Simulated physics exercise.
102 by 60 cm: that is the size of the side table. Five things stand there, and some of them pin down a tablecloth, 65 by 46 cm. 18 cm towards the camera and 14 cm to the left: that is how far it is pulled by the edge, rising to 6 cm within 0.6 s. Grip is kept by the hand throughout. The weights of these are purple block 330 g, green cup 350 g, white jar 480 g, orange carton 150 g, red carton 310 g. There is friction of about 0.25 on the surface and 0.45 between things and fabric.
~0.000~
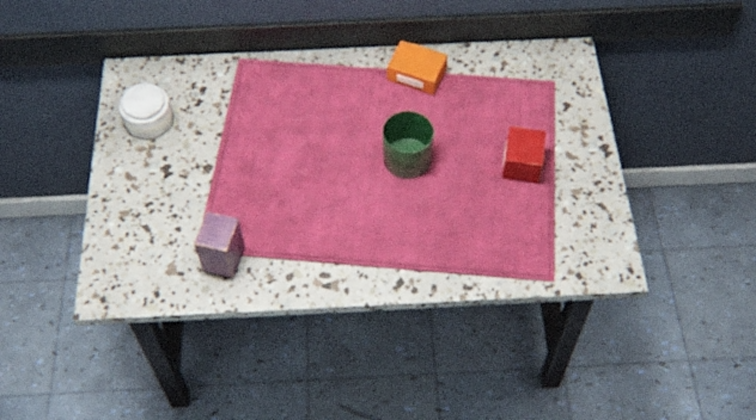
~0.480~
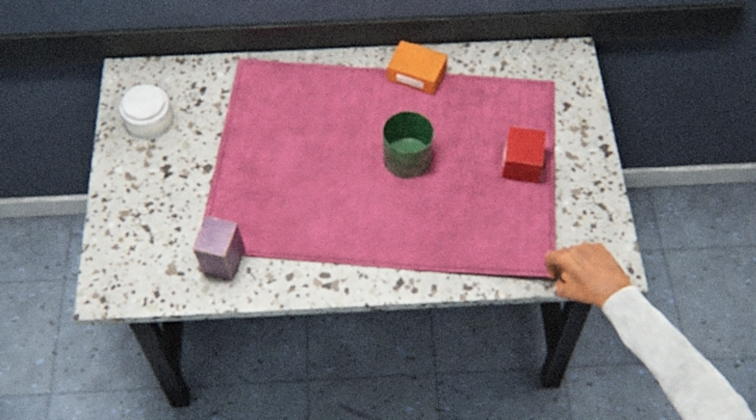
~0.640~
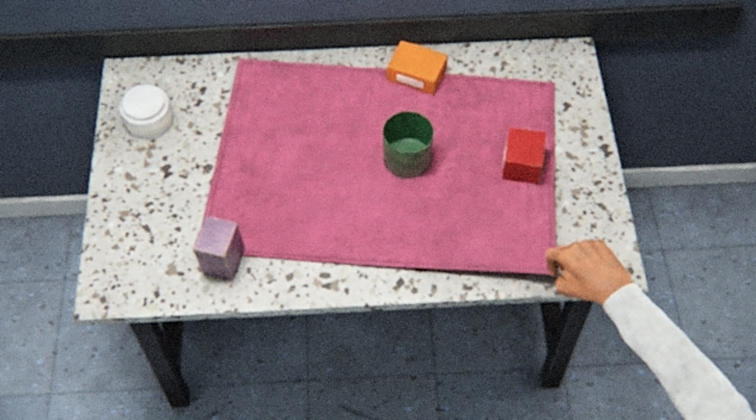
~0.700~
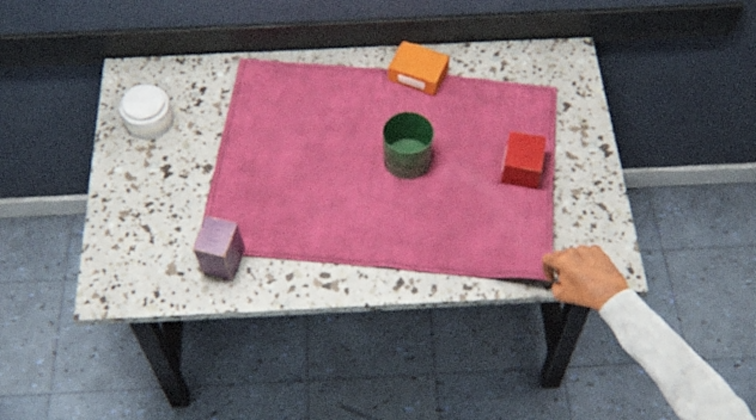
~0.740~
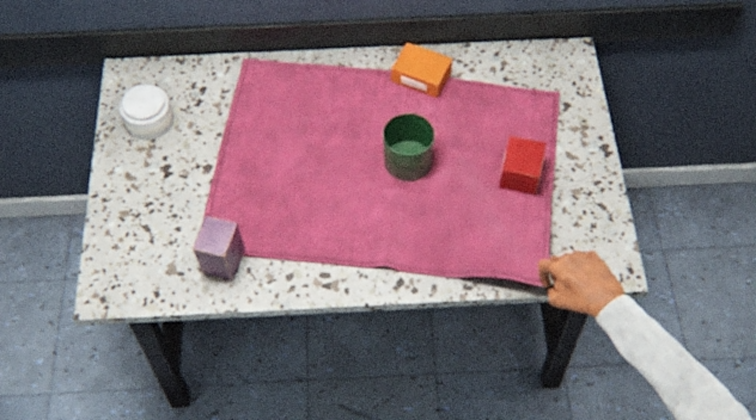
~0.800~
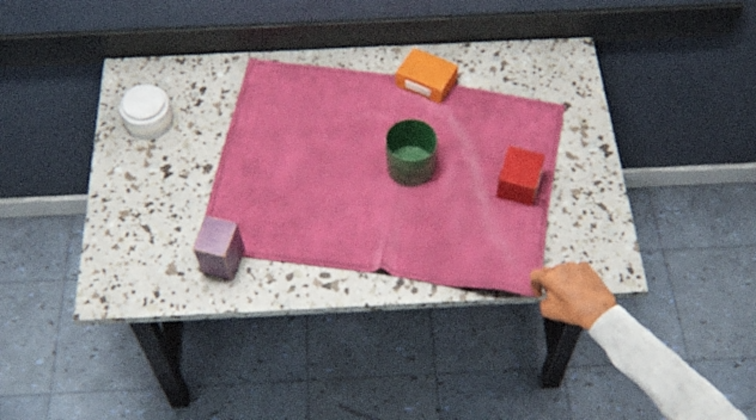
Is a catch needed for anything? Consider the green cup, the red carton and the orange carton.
The green cup will not come off; the red carton will not come off; the orange carton will not come off.
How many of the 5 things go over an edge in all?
Count recorded: 0.
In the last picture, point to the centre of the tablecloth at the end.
Centre in the last view: Approx. (397, 208).
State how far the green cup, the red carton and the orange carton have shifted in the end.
For the green cup it is 15 cm, for the red carton 25 cm and for the orange carton 20 cm.
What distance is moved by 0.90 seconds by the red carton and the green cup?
The red carton is about 10 cm off and the green cup about 4 cm.
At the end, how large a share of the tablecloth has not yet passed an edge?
About 90 per cent.
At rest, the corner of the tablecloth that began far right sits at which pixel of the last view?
Look around (605, 203) in the last picture - that's where it comes to rest.
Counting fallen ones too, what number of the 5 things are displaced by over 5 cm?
3 of them.
At 0.9 s, 95 % of the tablecloth is still over the top; red carton 10 cm off its start, orange carton 7 cm off its start, green cup 5 cm off its start.
At 1.0 s, 95 % of the tablecloth is still over the top; red carton 16 cm off its start, orange carton 12 cm off its start, green cup 8 cm off its start.
At 1.1 s, 90 % of the tablecloth is still over the top; red carton 22 cm off its start at (527, 246), orange carton 18 cm off its start at (470, 119), green cup 12 cm off its start at (420, 185).
At 1.2 s, 90 % of the tablecloth is still over the top; red carton 24 cm off its start, orange carton 20 cm off its start, green cup 13 cm off its start.
At 2.8 s, 90 % of the tablecloth is still over the top; red carton 24 cm off its start at (528, 256), orange carton 20 cm off its start at (476, 127), green cup 14 cm off its start at (422, 193).
